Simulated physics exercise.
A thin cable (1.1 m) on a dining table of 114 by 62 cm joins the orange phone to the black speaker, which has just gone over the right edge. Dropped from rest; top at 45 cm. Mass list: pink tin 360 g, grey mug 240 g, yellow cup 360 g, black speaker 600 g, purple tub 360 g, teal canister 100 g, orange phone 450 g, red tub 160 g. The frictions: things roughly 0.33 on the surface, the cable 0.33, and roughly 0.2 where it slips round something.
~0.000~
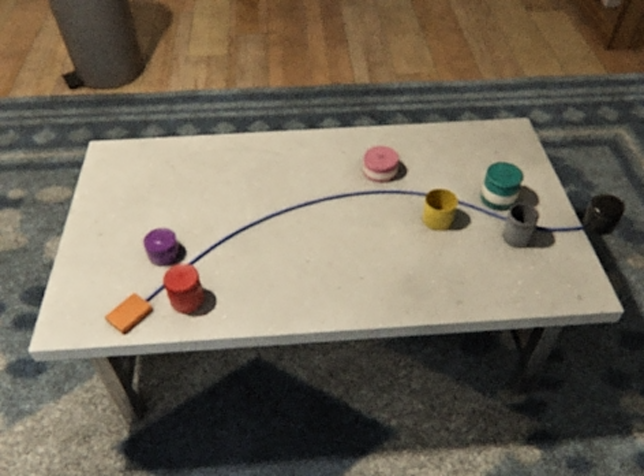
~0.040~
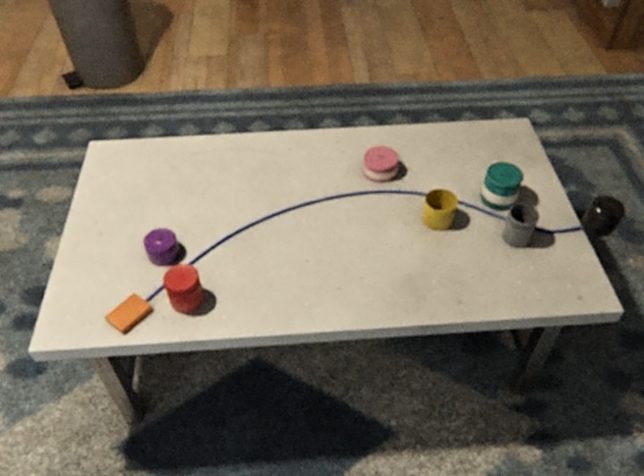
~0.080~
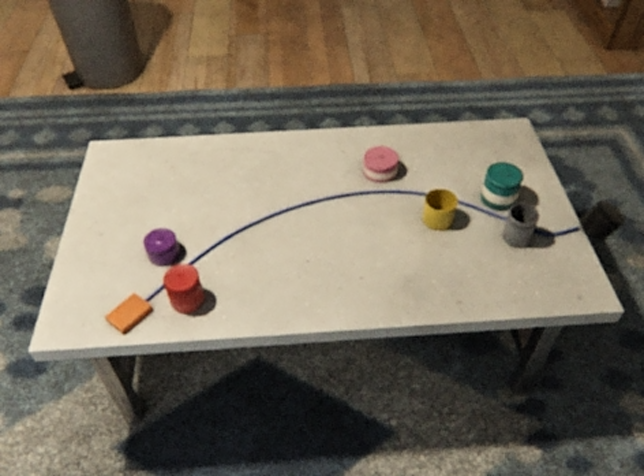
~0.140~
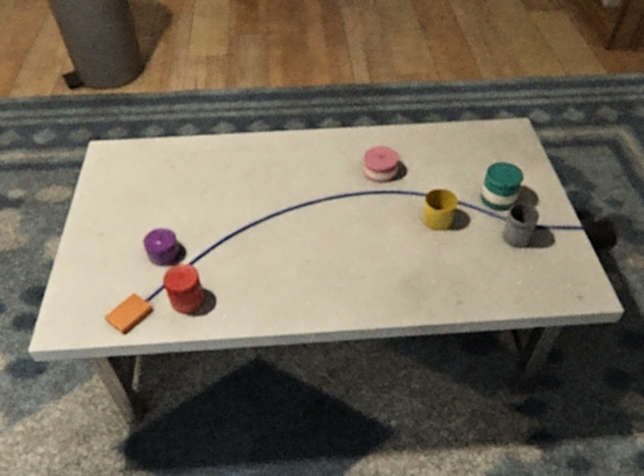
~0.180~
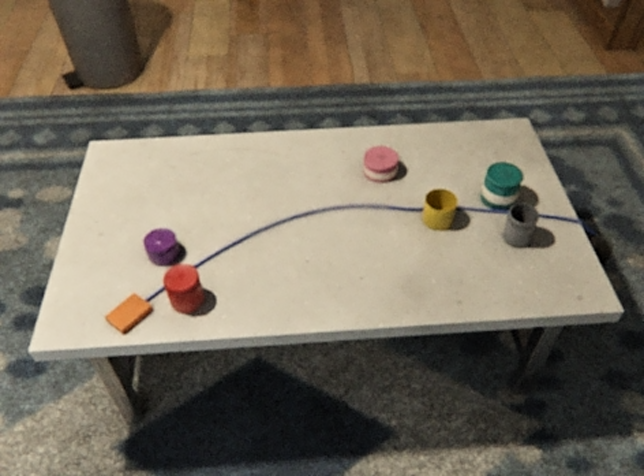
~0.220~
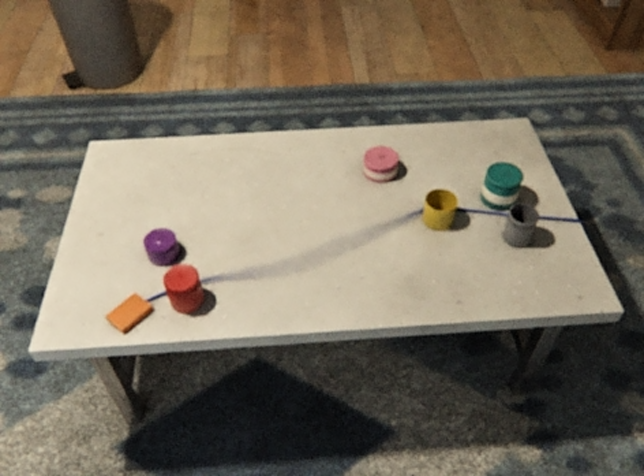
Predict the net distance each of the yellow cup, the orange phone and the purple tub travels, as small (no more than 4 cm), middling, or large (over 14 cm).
Prediction: The yellow cup middling, the orange phone large, the purple tub small.
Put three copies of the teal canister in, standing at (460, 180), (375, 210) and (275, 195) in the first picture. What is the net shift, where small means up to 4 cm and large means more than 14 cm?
In turn, the three show only a little movement, a lot of movement and only a little movement.
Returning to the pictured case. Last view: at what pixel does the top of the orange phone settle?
(275, 258).
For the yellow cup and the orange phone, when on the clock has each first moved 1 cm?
Yellow cup: 0.26 s; orange phone: 0.26 s.
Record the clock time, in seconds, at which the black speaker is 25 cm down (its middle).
Time: 0.46 s.
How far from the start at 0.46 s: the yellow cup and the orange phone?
Approx. shifts - yellow cup: 8 cm; orange phone: 10 cm.
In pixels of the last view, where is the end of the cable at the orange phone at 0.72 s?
In the last view it is close to (277, 257).
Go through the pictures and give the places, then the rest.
Shows, yellow cup (441, 200); orange phone (128, 311); purple tub (159, 239); cable runs through (351, 194) (265, 218), in the first picture.
Shows, black speaker (608, 206); cable runs through (351, 194), in the second picture.
Shows, black speaker (602, 221); cable runs through (351, 194), in the third picture.
Shows, black speaker (597, 235); cable runs through (351, 194), in the fourth picture.
Shows, black speaker (590, 249); cable runs through (557, 218) (363, 206), in the fifth picture.
Shows, yellow cup (442, 200); orange phone (128, 310); purple tub (159, 239); cable runs through (579, 221) (389, 226) (303, 262), in the sixth picture.
At 0.5 s, the cable's tail end at (207, 290); orange phone 12 cm off its start, yellow cup 7 cm off its start, black speaker over the edge.
At 0.7 s, the cable's tail end at (277, 257); orange phone 27 cm off its start, yellow cup 8 cm off its start, black speaker over the edge.
At 1.0 s, the cable's tail end at (292, 253); orange phone 31 cm off its start at (275, 258), yellow cup 8 cm off its start at (457, 224), black speaker over the edge.
At 1.2 s, the cable's tail end at (292, 253); orange phone 31 cm off its start, yellow cup 8 cm off its start, black speaker over the edge.
At 2.4 s, the cable's tail end at (292, 253); orange phone 31 cm off its start at (275, 258), yellow cup 8 cm off its start at (457, 224), purple tub 0 cm off its start at (160, 239), black speaker over the edge.
